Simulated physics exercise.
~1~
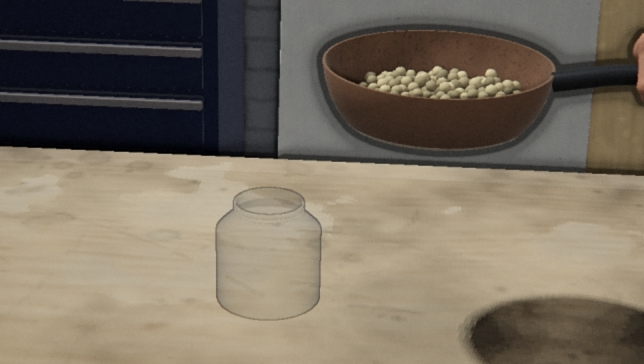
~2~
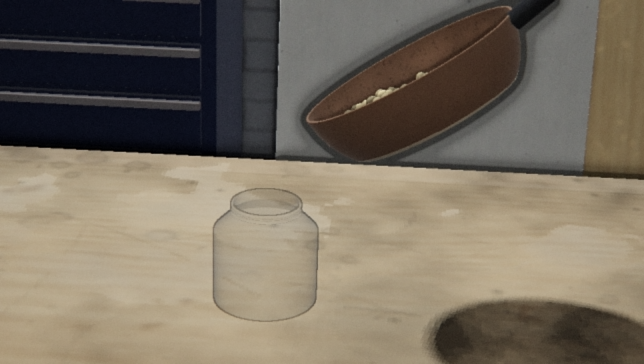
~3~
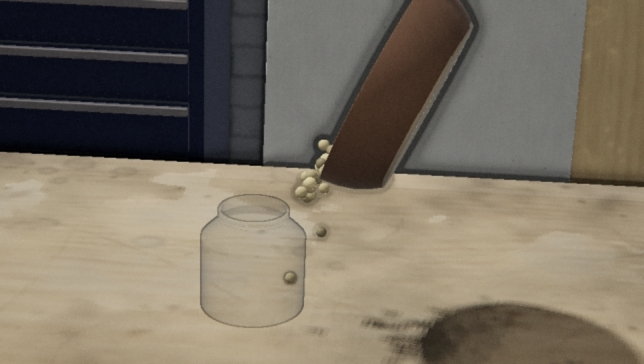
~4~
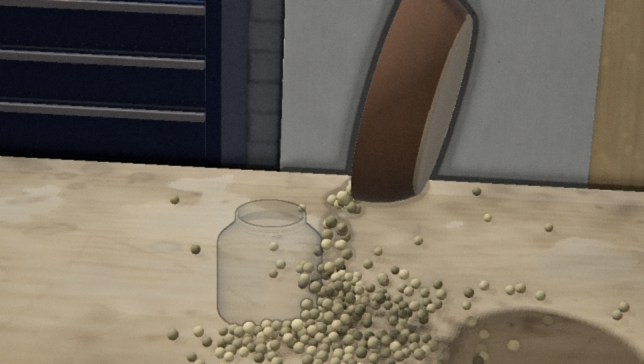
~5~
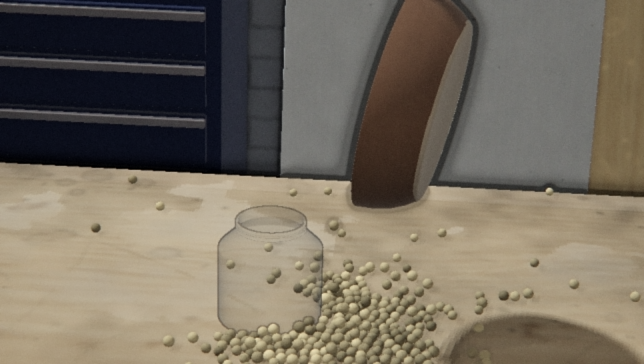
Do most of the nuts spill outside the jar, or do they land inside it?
Most of the nuts spill outside and pile up on the table beside and in front of the jar. The jar itself ends up with none in it.
A hand, just visible at the right edge, holds a brown pan of pale round nuts by its black handle above a worn, light wooden table. Seen from slightly above, a clear, empty jar stands left of centre, with dark blue drawers behind it and a dark shadow at lower right. The pan tips down toward the left until it is steeply tilted. Nuts tumble from its lower rim just right of the jar, bounce and scatter over the table. They end in a wide heap beside and in front of the upright jar, with strays around, while the pan stays tipped.
